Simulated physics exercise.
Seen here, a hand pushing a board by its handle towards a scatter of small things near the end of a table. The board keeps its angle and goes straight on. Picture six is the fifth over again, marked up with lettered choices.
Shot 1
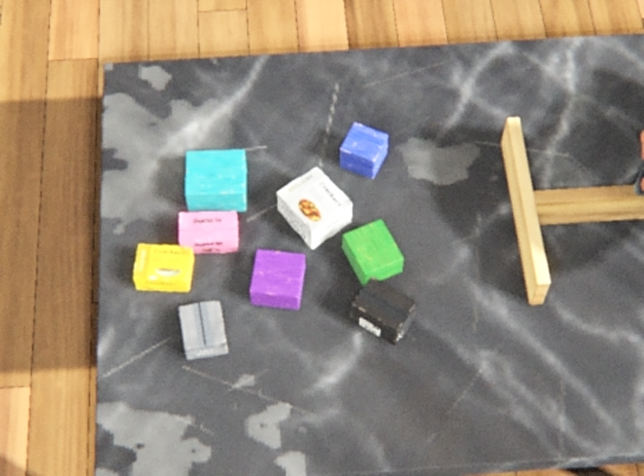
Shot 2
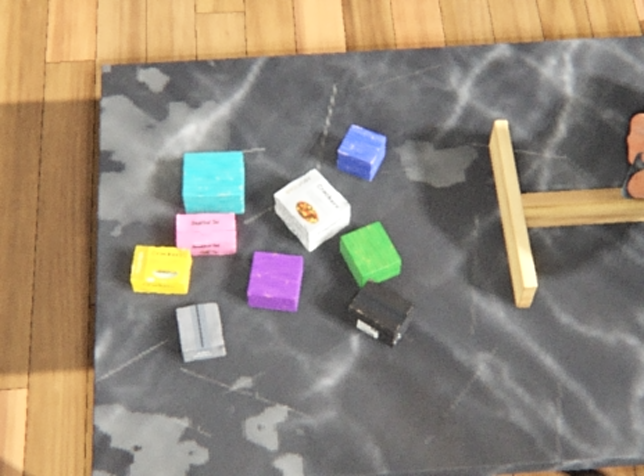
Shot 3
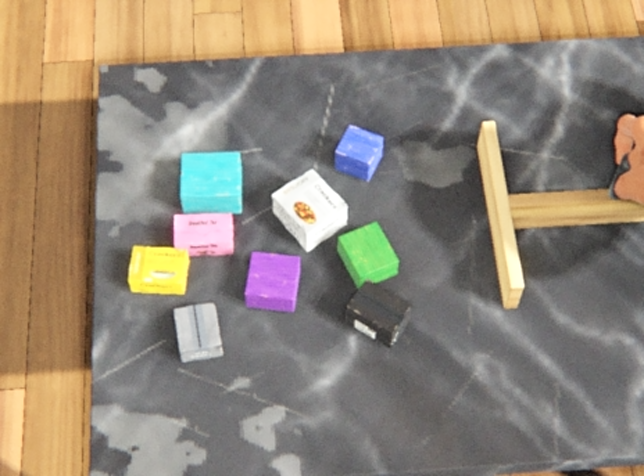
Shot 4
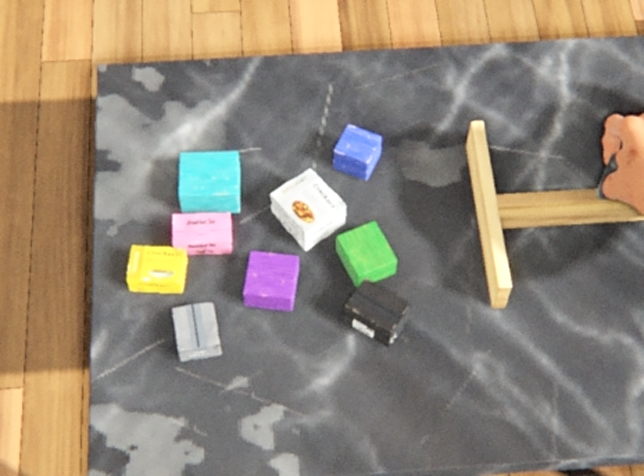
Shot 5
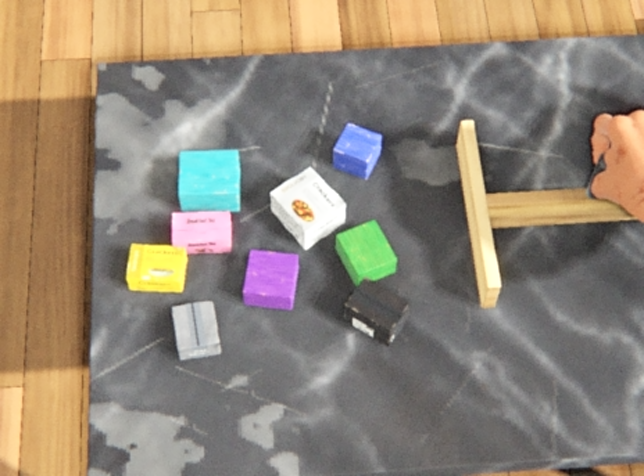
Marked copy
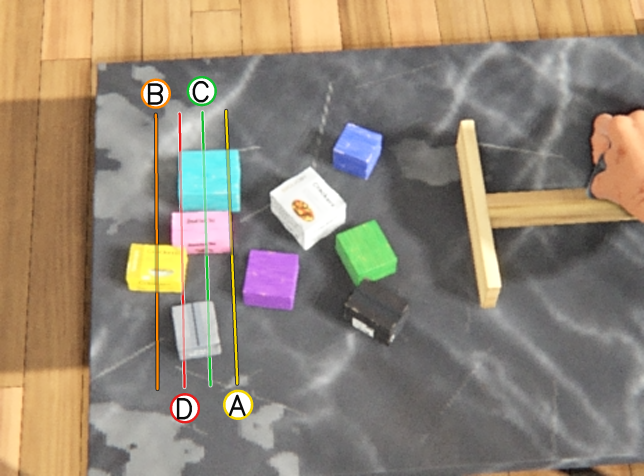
A hand slid a wooden T-shaped pusher slowly left across a dark marbled table, closing some of the gap to a scatter of small colourful boxes and blocks, which stayed where they were, untouched.
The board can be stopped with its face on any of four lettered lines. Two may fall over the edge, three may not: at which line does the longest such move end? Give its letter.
The farthest such stop is D.
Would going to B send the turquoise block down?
By then, yes.
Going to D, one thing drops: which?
It is the yellow box.
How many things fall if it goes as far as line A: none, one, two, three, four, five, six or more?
By then, none.
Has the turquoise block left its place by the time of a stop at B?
By then, yes.
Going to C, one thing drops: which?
It is the yellow box.
On the copy, A at (231, 238); B at (157, 243); C at (206, 240); D at (182, 241).
On D. First, board (374, 207); black box (362, 321); blue block (338, 155).
Then, board (267, 213); yellow box (145, 270); turquoise block (179, 183).
Finally, board (184, 218); yellow box over the edge; turquoise block (98, 186); one fallen.
By contrast, A is within the limit but short; B drops four; C is within the limit but short.
